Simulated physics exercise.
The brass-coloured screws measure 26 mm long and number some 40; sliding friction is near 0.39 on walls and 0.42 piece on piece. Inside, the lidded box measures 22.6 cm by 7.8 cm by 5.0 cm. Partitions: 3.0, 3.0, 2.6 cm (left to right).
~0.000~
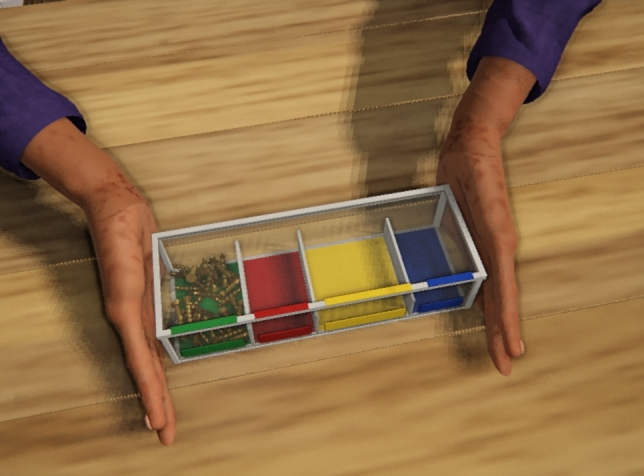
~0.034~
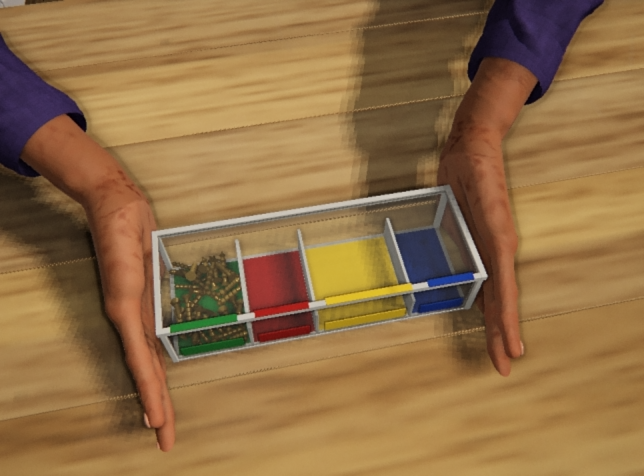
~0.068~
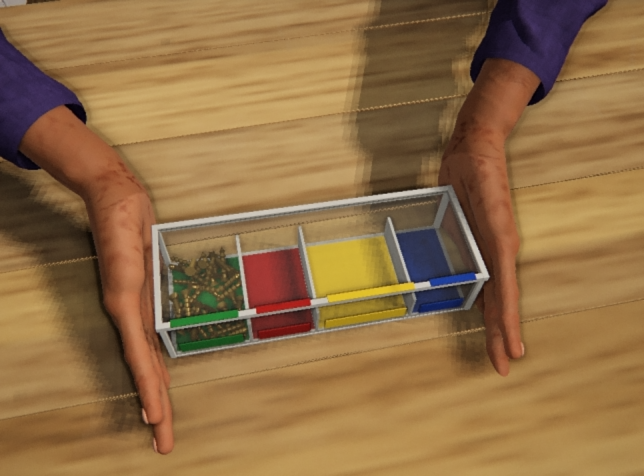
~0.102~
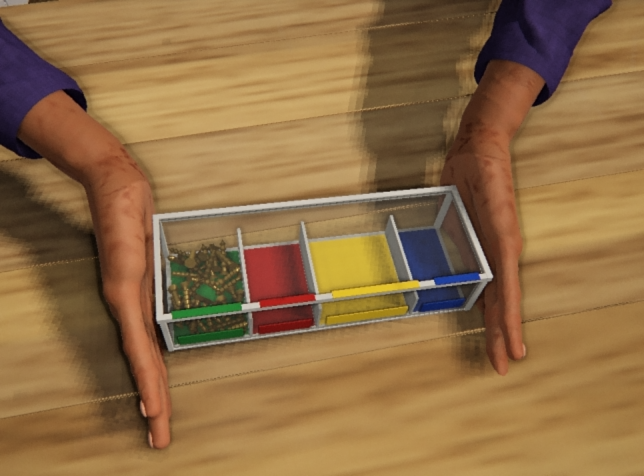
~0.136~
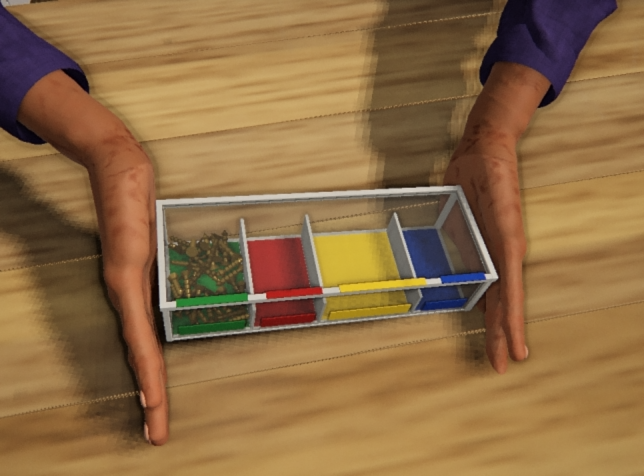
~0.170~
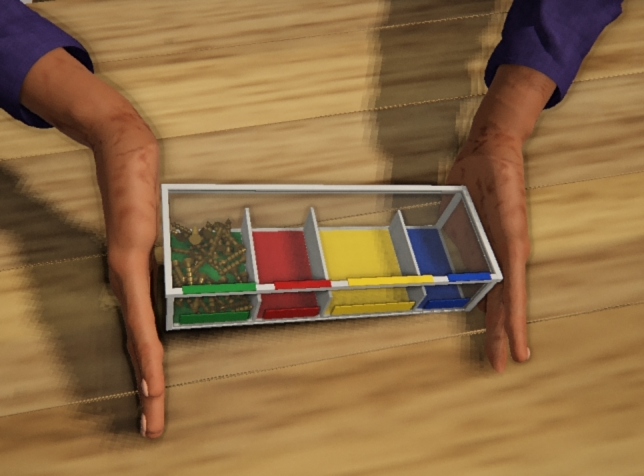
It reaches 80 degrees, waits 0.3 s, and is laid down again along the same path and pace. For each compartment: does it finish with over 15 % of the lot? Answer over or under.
Red compartment: Under; blue compartment: Over; green compartment: Over; yellow compartment: Under.
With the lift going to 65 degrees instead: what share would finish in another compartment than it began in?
Some 10 per cent.
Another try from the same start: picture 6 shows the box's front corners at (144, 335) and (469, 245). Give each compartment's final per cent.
Red 0, blue 0, green 100, yellow 0.
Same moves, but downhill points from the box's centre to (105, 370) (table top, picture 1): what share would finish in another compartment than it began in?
About 0 per cent.
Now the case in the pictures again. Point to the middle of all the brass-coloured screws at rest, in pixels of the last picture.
Around (233, 310).
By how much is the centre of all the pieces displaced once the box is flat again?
Some 5.0 cm.
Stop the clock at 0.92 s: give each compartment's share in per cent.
Red 15; blue 5; green 75; yellow 0.
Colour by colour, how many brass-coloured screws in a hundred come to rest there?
Red 5, blue 20, green 75, yellow 0.
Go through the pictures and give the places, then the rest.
Box tilt 0 degrees, front corners at (163, 332) and (479, 274); green 100 %, in the first frame.
Box tilt 1 degrees, front corners at (162, 330) and (479, 274), in the second frame.
Box tilt 2 degrees, front corners at (162, 325) and (481, 275), in the third frame.
Box tilt 5 degrees, front corners at (163, 316) and (485, 275), lowest corner right front, in the fourth frame.
Box tilt 9 degrees, front corners at (166, 304) and (490, 275), lowest corner right front, in the fifth frame.
Box tilt 14 degrees, front corners at (172, 290) and (495, 276), lowest corner right front; green 100 %. The box's pace is about 125 degrees a second, in the sixth frame.
After 0.92 s, tilt 80 degrees; red 15 %, blue 5 %, green 75 %.
After 1.41 s, tilt 44 degrees; red 5 %, blue 20 %, green 75 %.
After 1.98 s, tilt 0 degrees; red 5 %, blue 20 %, green 75 %.
At rest (2.4 s), red 5 %, blue 20 %, green 75 %, yellow 0 %.
